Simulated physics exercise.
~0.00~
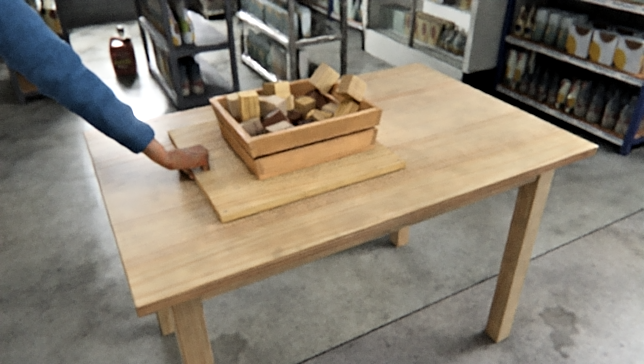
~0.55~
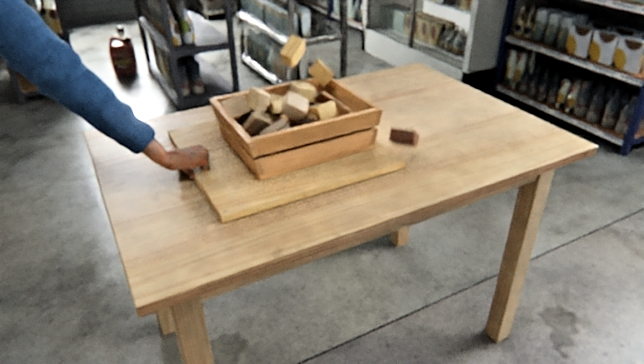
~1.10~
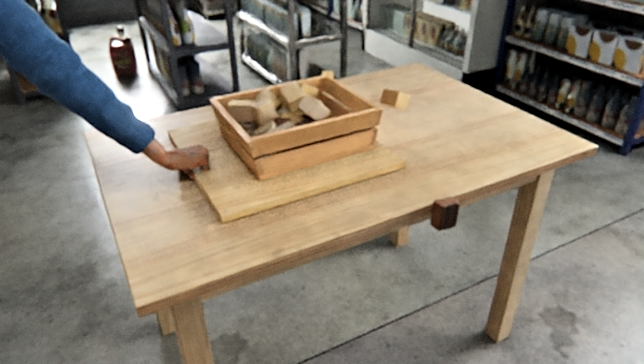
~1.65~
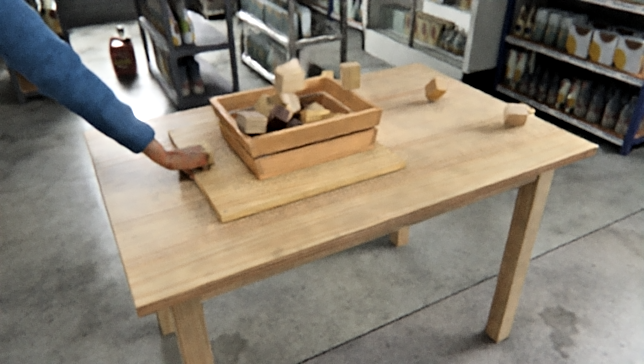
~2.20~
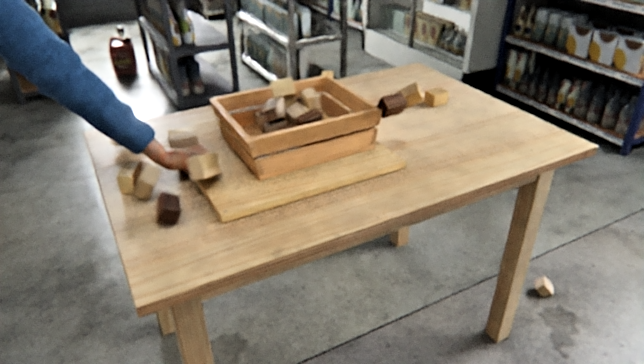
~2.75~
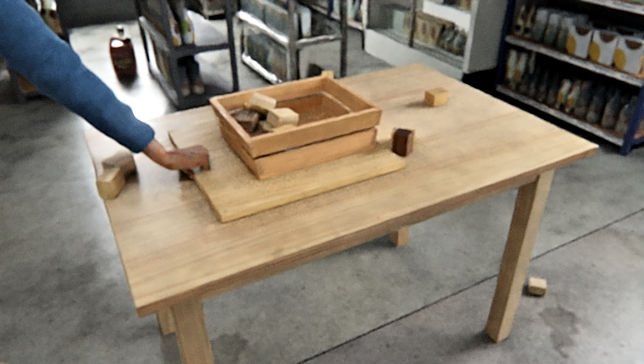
A hand jerks a board on a table, and wooden blocks spill from the tray.
